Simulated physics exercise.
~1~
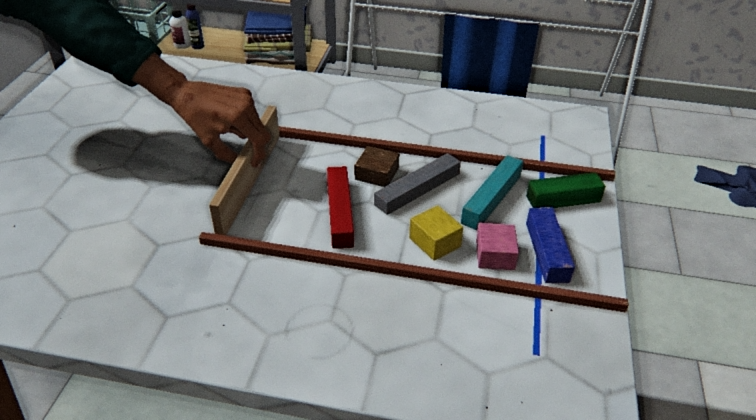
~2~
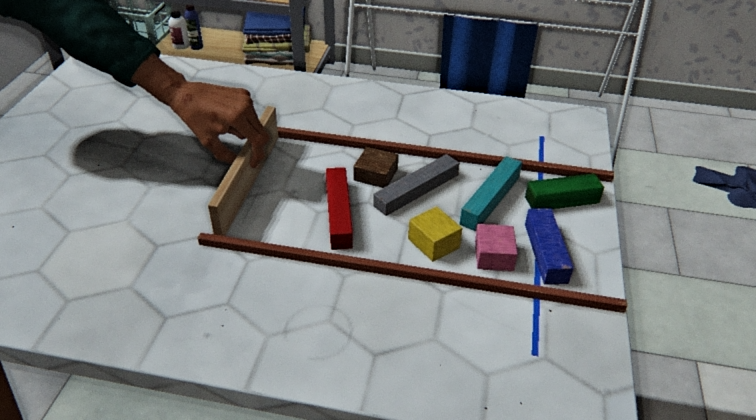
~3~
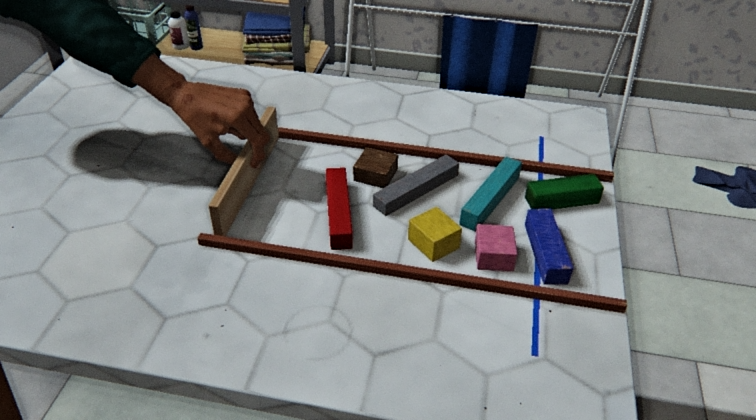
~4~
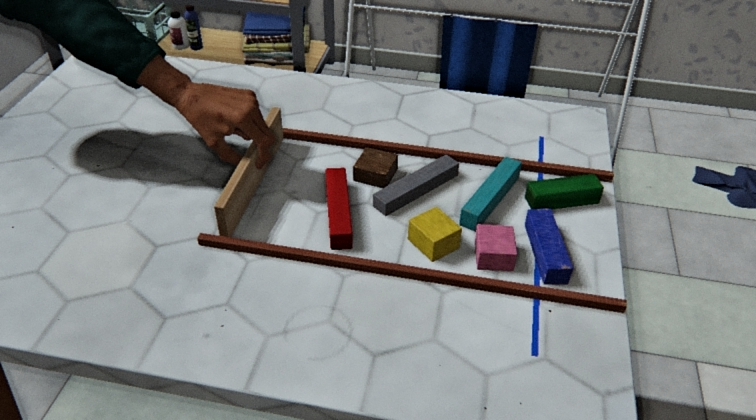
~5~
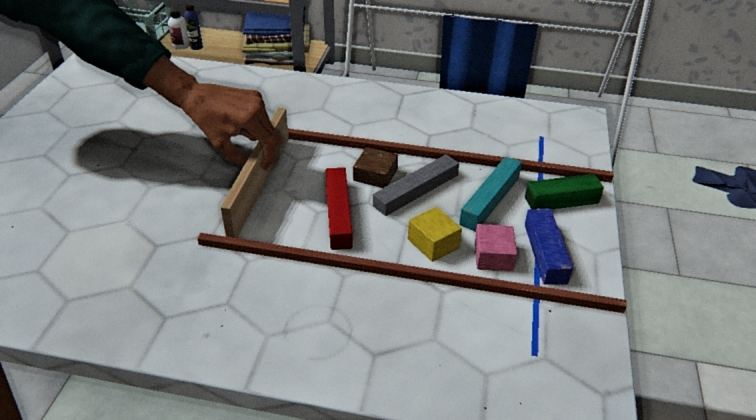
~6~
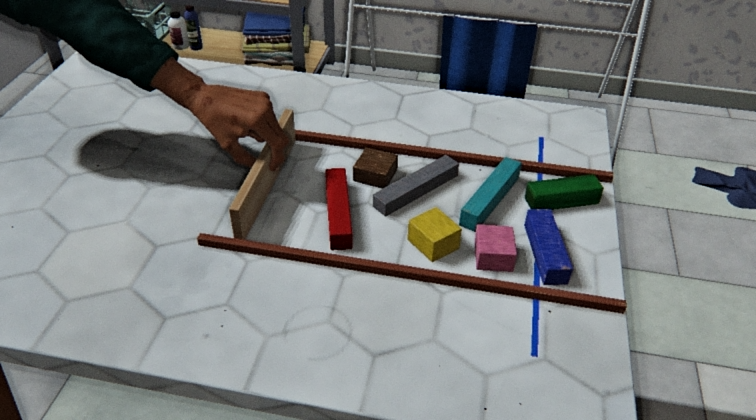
Hand sliding a wooden board slightly right between two rails on a tiled table, the colourful bars and blocks staying still.
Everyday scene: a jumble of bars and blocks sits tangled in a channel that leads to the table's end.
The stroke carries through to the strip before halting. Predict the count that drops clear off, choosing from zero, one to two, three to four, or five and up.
The count is one to two.
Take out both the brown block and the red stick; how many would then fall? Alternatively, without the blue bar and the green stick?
Counts - first: 0; second: 0.
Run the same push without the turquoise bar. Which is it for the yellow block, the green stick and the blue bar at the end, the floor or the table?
Taking them one by one, the yellow block holds its spot, the green stick drops away and the blue bar drops away.
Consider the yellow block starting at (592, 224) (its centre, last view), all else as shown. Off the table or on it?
It simply slips off.
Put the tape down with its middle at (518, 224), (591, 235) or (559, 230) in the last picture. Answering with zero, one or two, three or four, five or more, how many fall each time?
Counts for the three tries are either one or two, more than four and either three or four.
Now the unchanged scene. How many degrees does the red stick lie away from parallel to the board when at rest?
I'd put it at about 0°.
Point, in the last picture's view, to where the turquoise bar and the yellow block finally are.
The turquoise bar finishes at (610, 210); the yellow block finishes at (582, 268).
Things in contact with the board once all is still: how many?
That makes 2.
Soon after, none off yet; green stick at rest near (564, 193); blue bar at rest near (547, 246); pink block at rest near (495, 248).
Then, none off yet; green stick moving near (575, 194); blue bar moved a little near (560, 247); pink block moved about its own width near (532, 256).
At rest, the number that fall off is one or two; fallen, blue bar and green stick.
